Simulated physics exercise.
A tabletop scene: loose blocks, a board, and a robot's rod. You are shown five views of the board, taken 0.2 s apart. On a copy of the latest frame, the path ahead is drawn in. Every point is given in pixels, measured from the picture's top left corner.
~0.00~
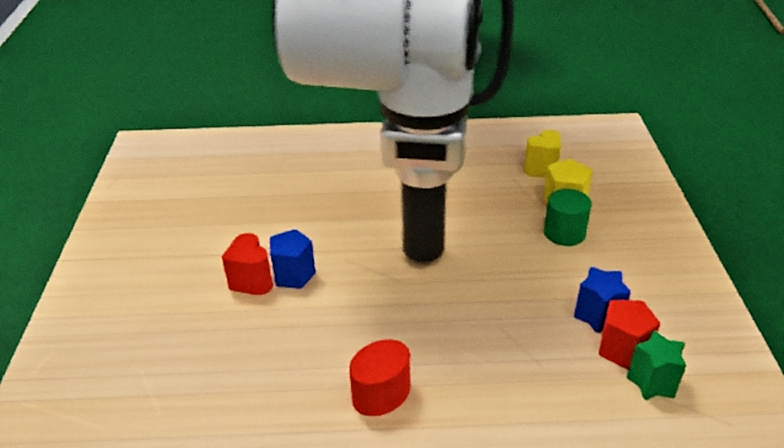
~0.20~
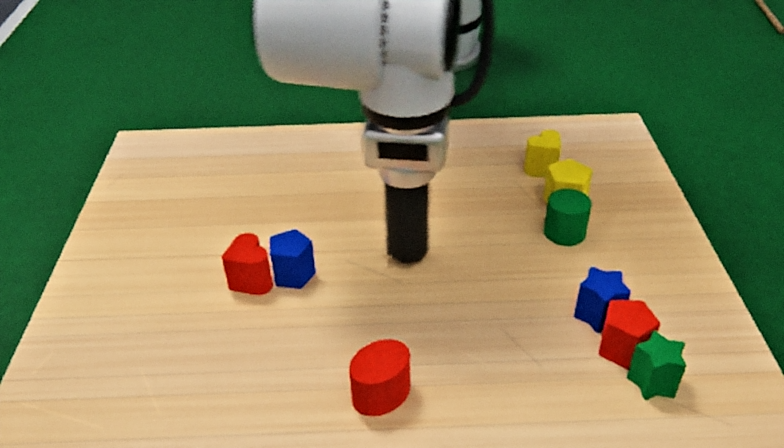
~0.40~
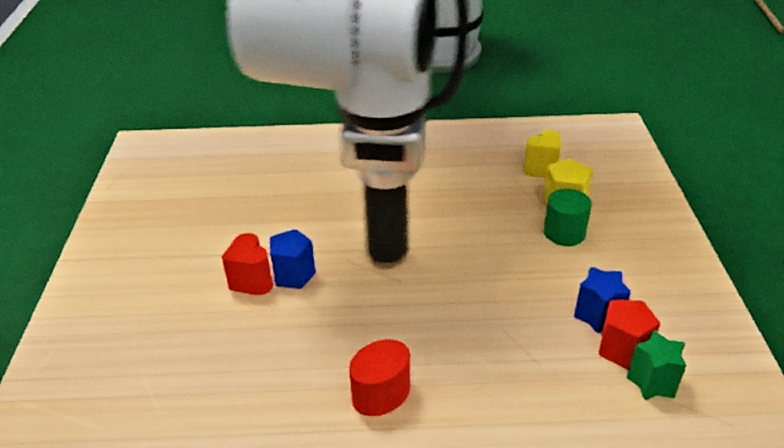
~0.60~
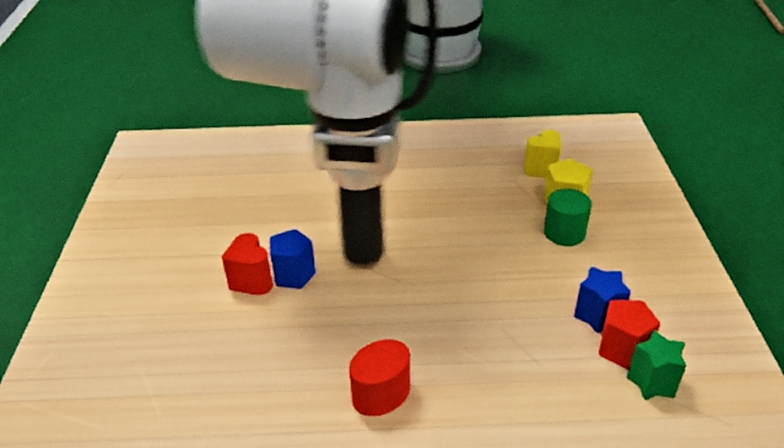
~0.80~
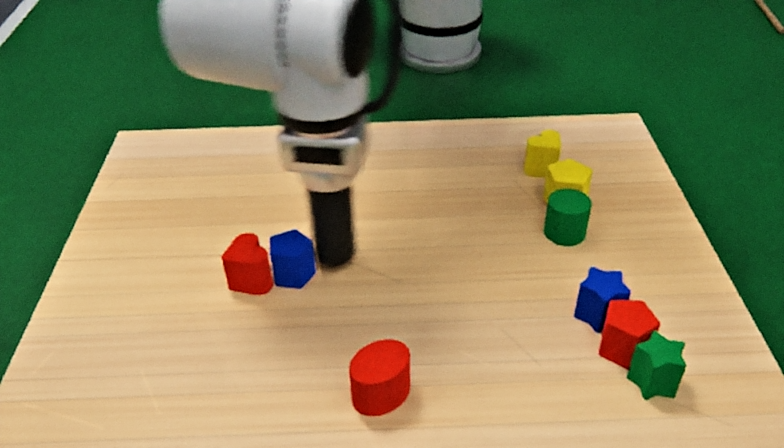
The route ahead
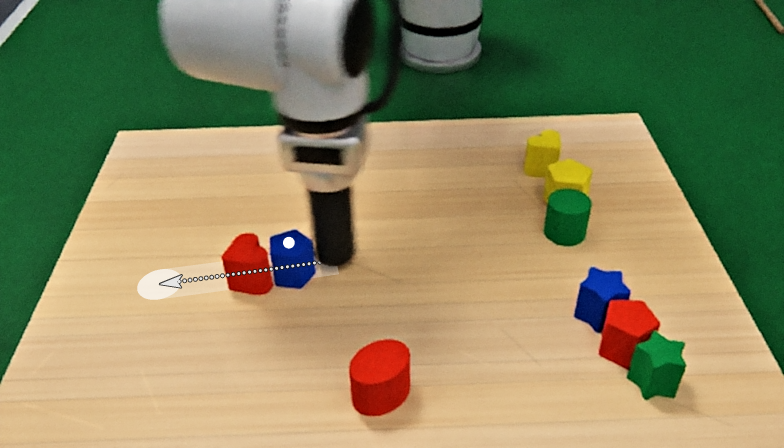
On a wooden tabletop with loose blocks, a robot's black rod moves steadily left.
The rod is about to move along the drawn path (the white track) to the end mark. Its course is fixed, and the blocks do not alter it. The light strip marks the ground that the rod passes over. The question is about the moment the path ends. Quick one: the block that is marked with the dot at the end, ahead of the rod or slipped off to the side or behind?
That block drops off.
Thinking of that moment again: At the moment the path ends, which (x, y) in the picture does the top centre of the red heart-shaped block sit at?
It ends at (150, 283).
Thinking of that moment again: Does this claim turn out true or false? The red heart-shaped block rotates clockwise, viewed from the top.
This is false.
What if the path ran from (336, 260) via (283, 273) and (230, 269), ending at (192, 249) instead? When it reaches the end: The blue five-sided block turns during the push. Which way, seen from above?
I'd predict that, seen from above, the blue five-sided block rotates counter-clockwise.
Drawn move, in a line from (336, 260) to (160, 284); the dot is on the blue five-sided block.
The first path, step by step. One third of the way, rod at (276, 261); red heart-shaped block at (205, 260), turned 20° clockwise; blue five-sided block at (242, 259).
Two thirds of the way, rod at (217, 269); red heart-shaped block at (175, 272), turned 35° clockwise; blue five-sided block at (221, 272), turned 50° anticlockwise.
At the end, rod at (157, 277); red heart-shaped block at (150, 283), turned 35° anticlockwise; blue five-sided block at (221, 272), turned 50° anticlockwise.
